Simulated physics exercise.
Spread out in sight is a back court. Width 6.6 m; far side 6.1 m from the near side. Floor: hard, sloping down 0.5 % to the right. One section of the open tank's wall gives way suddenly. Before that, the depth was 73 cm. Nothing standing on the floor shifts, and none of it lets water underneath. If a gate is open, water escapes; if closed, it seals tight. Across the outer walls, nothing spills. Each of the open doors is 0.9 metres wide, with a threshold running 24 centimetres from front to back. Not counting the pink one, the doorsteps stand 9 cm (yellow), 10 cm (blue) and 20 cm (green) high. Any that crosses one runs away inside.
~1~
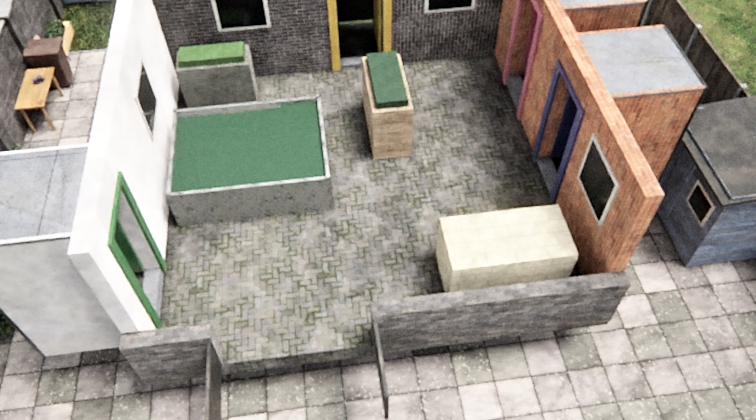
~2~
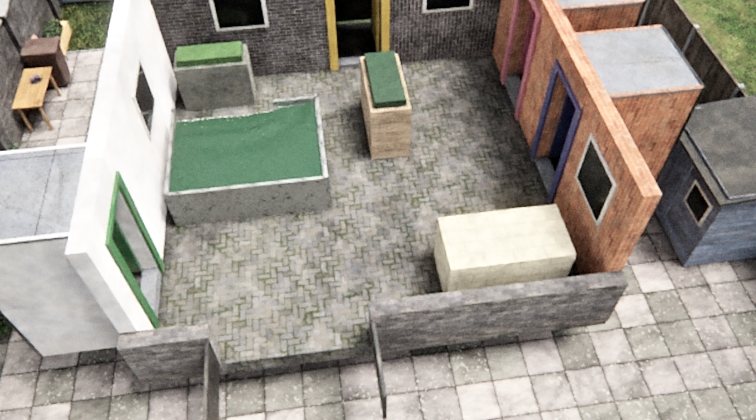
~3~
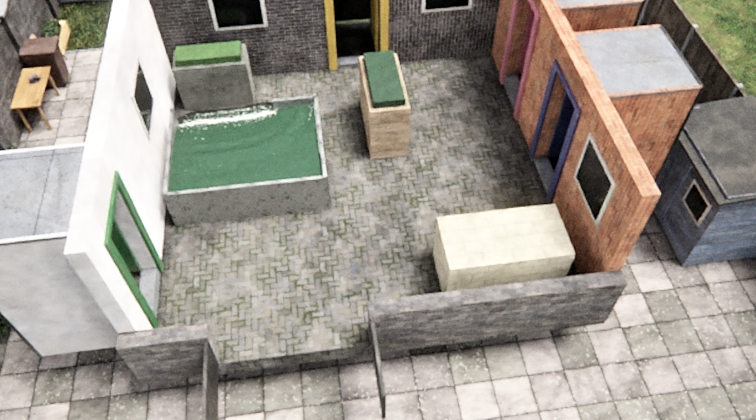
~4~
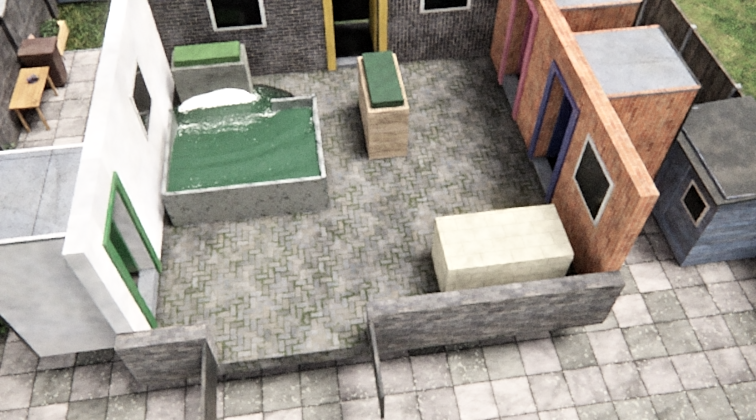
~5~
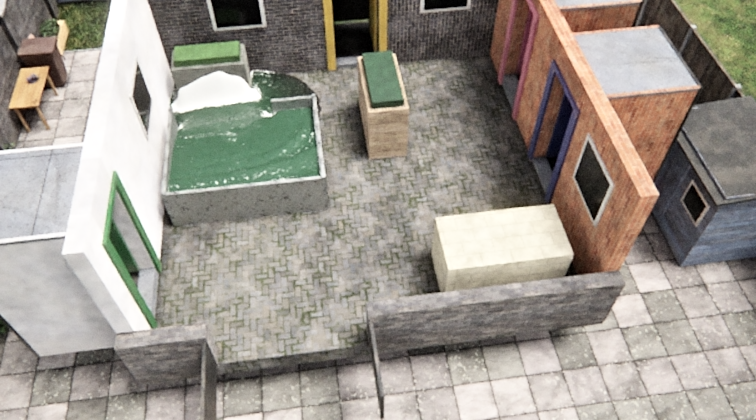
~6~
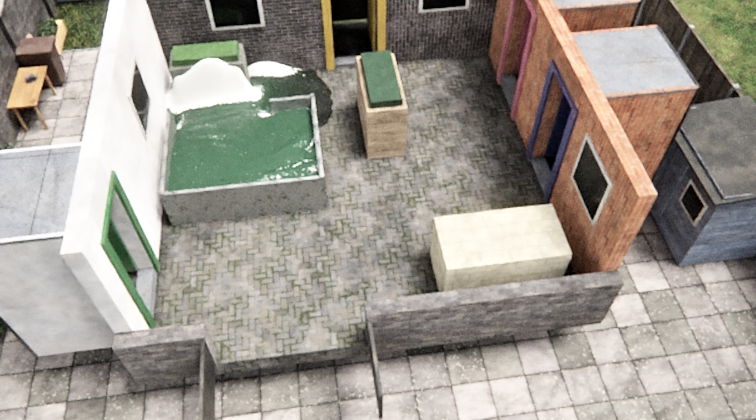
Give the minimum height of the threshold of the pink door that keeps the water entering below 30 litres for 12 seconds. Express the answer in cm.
Minimum height: About 21 cm.
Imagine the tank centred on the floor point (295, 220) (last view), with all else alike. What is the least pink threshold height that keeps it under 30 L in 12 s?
At least roughly 16 cm high.
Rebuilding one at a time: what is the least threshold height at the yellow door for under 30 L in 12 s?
Door yellow, min height approx. 10.5 cm.
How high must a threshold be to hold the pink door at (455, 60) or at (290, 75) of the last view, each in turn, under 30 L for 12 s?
Minimums: About 21 cm and 28 cm.
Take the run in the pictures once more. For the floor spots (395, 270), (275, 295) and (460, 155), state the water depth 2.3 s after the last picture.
That's 0, 0 and 0 cm, in the order given.
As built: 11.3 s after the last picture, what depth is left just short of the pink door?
Some 10.0 cm.
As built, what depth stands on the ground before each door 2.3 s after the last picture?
In cm: Yellow 13, blue 0, green 4, pink 21.
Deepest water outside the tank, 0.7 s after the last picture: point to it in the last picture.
Near pixel (170, 124).
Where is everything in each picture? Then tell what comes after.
The open tank at (249, 146) is whole and still, 73 cm deep; the pink door at (521, 59) is dry, in the first picture.
Water pours out on the far side and has run 0.3 m, to a hidden place; about 9 cm deep outside, 73 cm at the back, in the second picture.
The front is at a hidden place, 0.8 m from the gap on the far side; 1.5 m2 of floor is wet, 73 cm left at the back, in the third picture.
The gap is on the far side, the front 1.4 m out at (253, 89); the back of the open tank holds 71 cm, in the fourth picture.
Water pours out on the far side and has run 1.7 m, to (279, 74); about 13 cm deep outside, 64 cm at the back, in the fifth picture.
Water pours out on the far side and has run 1.9 m, to (306, 71); about 13 cm deep outside, 62 cm at the back; 3.6 m in a straight line remain to the pink door at (515, 59), in the sixth picture.
Then, 0.7 s after the last picture water covers 15 % of the floor, deepest (66 cm) near (170, 124); it has not reached the pink door.
Then, 2.3 s after the last picture water covers 45 % of the floor, deepest (36 cm) near (173, 87); 21 cm at the pink door, 0 litres in over its 27 cm threshold.
Then, 11.3 s after the last picture water covers 95 % of the floor, deepest (16 cm) near (249, 272); 10 cm at the pink door, 8 litres in over its 27 cm threshold.
At the pink door as built, the water peaked near 33 cm, 2.7 s after the last picture.
Run again over the same 12 s with other heights there, 41 litres in over 19.5 cm, 9 litres over 26.5 cm. The limit of 30 litres is kept from about 21 cm up.
